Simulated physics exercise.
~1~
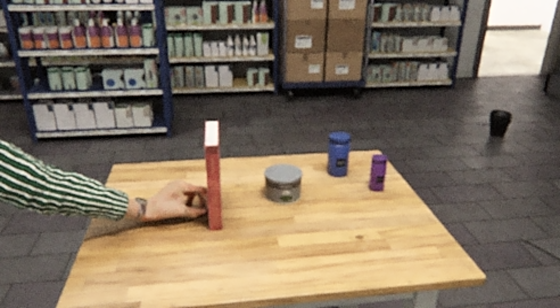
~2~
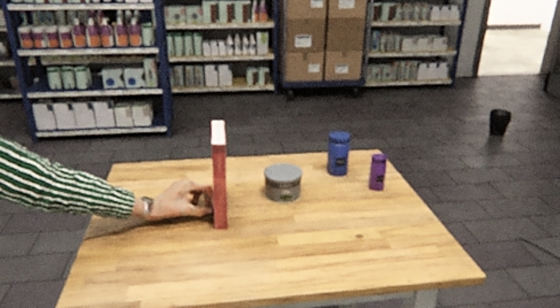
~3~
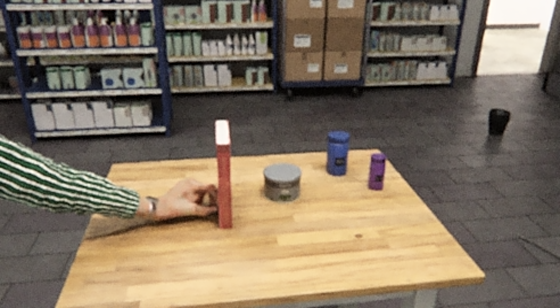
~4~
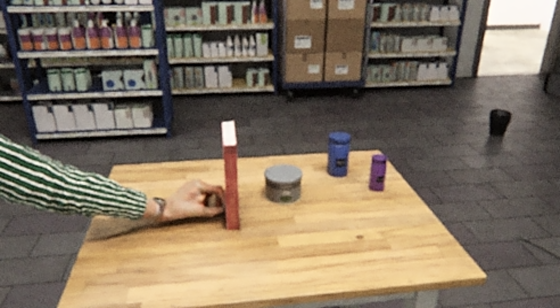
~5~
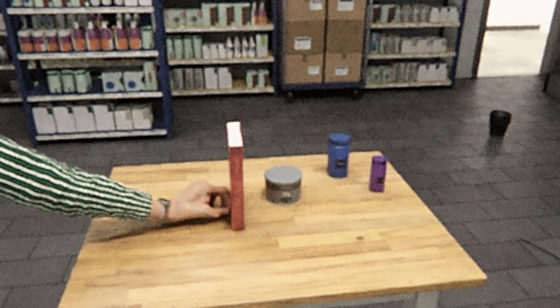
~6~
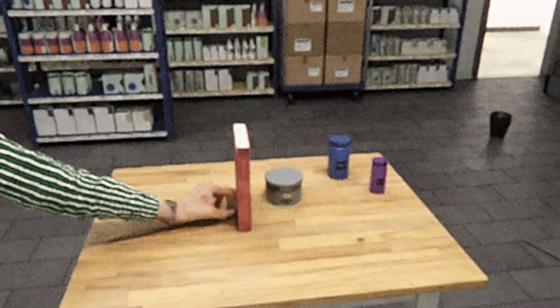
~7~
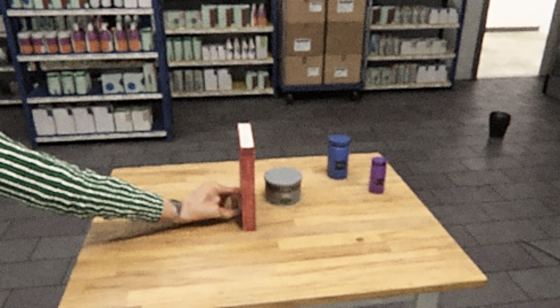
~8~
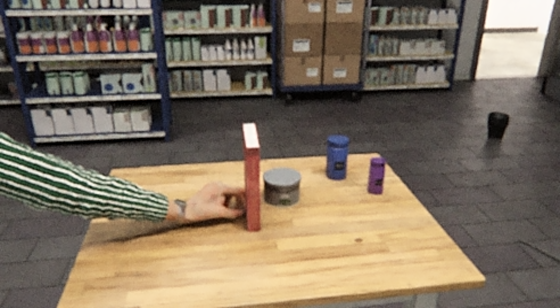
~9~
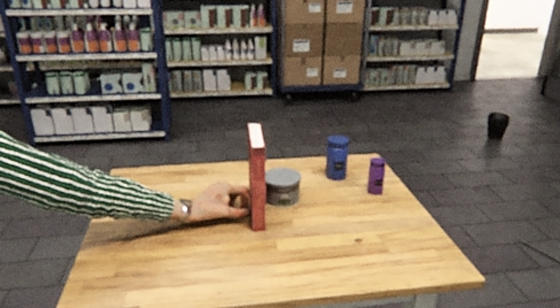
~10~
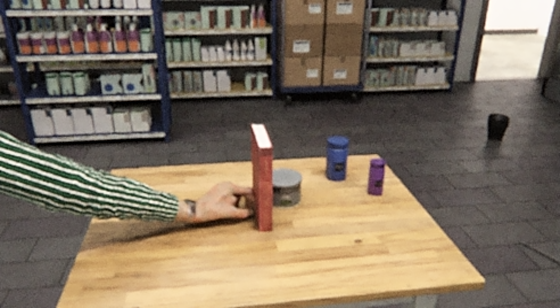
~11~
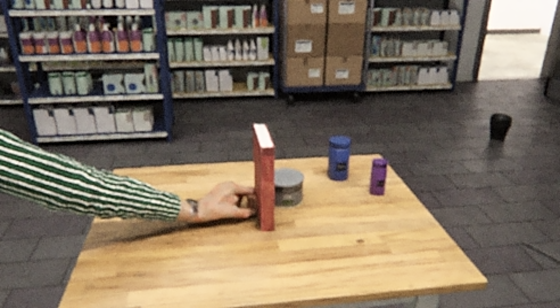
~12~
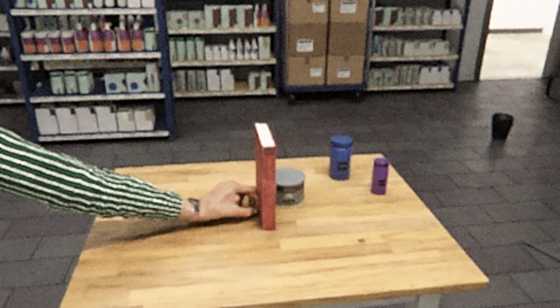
In this clip, a hand in a green striped sleeve slides an upright red book rightward across a wooden table holding a grey tub, blue jar and purple shaker. The book remains standing and ends partly in front of the tub, with the hand still beside it.
